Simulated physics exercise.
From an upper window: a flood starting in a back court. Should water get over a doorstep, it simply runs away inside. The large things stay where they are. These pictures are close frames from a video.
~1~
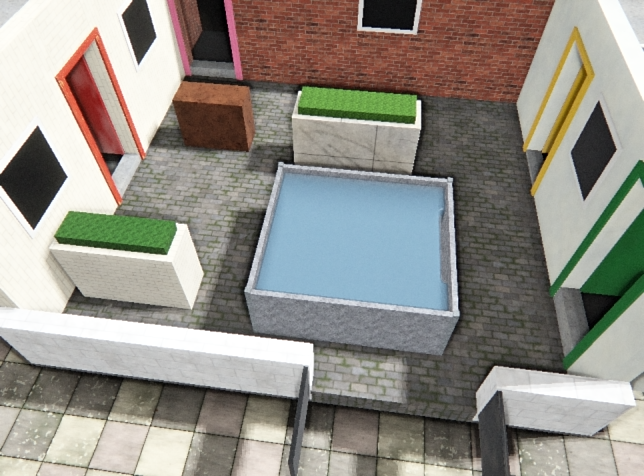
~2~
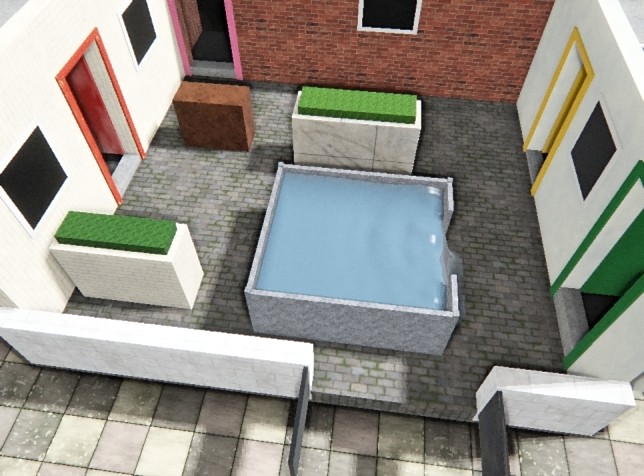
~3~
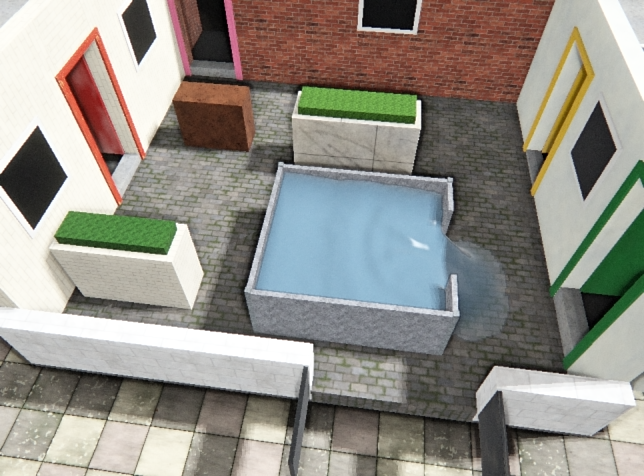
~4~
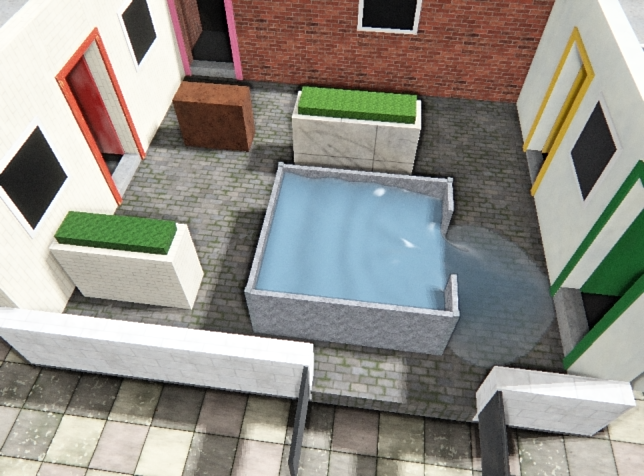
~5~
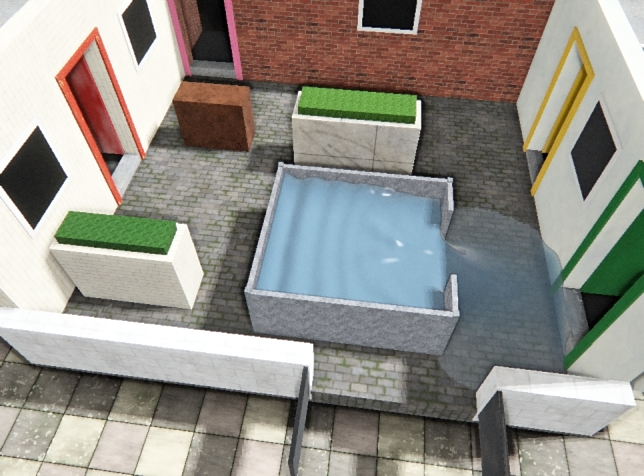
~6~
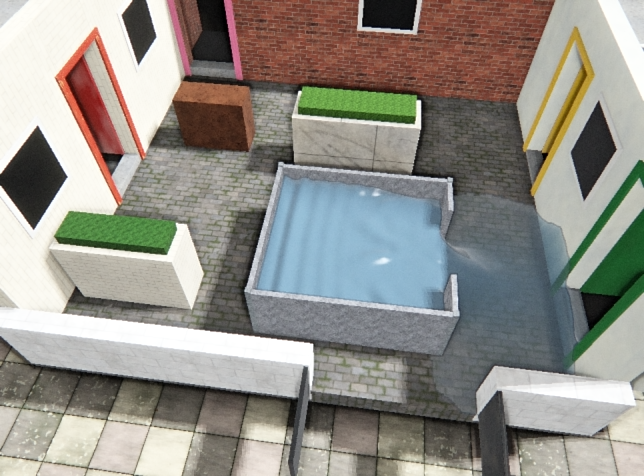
In this clip, water in a raised stone tank in a paved courtyard ripples, then pours through a gap in the tank's right wall and spreads across the paving to the green-framed doorway on the right.
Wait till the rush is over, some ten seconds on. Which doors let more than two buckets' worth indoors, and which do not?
The pink door does not; the yellow door lets more through; the red door does not; the green door lets more through.
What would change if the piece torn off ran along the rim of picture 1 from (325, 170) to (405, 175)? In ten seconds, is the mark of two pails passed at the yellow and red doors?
Lab note: Yellow door above the mark, red door above the mark.
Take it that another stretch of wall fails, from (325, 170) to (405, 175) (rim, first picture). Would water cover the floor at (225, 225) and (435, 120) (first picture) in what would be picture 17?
Submerged, then unwetted.
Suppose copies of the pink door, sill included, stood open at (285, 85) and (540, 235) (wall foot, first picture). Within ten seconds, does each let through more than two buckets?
Going in order, the first one stays short and the second one exceeds it.
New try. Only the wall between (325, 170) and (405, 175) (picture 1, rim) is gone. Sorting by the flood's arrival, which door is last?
The one in pink.
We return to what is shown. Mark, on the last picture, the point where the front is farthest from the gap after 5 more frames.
The front's farthest point is close to (511, 123).
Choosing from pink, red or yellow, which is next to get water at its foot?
That is the yellow-painted one.
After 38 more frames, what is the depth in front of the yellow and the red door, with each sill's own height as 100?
About 130 and 30 %.
A moment on, water covers 20 % of the floor; the pink door not reached, the yellow door wet at the sill, nothing in, the red door not reached, the green door far over two buckets in.
Next, water covers 35 % of the floor; the pink door not reached, the yellow door under two buckets in, the red door not reached, the green door far over two buckets in.
Then, water covers 55 % of the floor; the pink door not reached, the yellow door under two buckets in, the red door not reached, the green door far over two buckets in.
Later, water covers 80 % of the floor; the pink door wet at the sill, nothing in, the yellow door over two buckets in, the red door wet at the sill, nothing in, the green door far over two buckets in.
In the end, water covers 95 % of the floor; the pink door wet at the sill, nothing in, the yellow door over two buckets in, the red door wet at the sill, nothing in, the green door far over two buckets in.
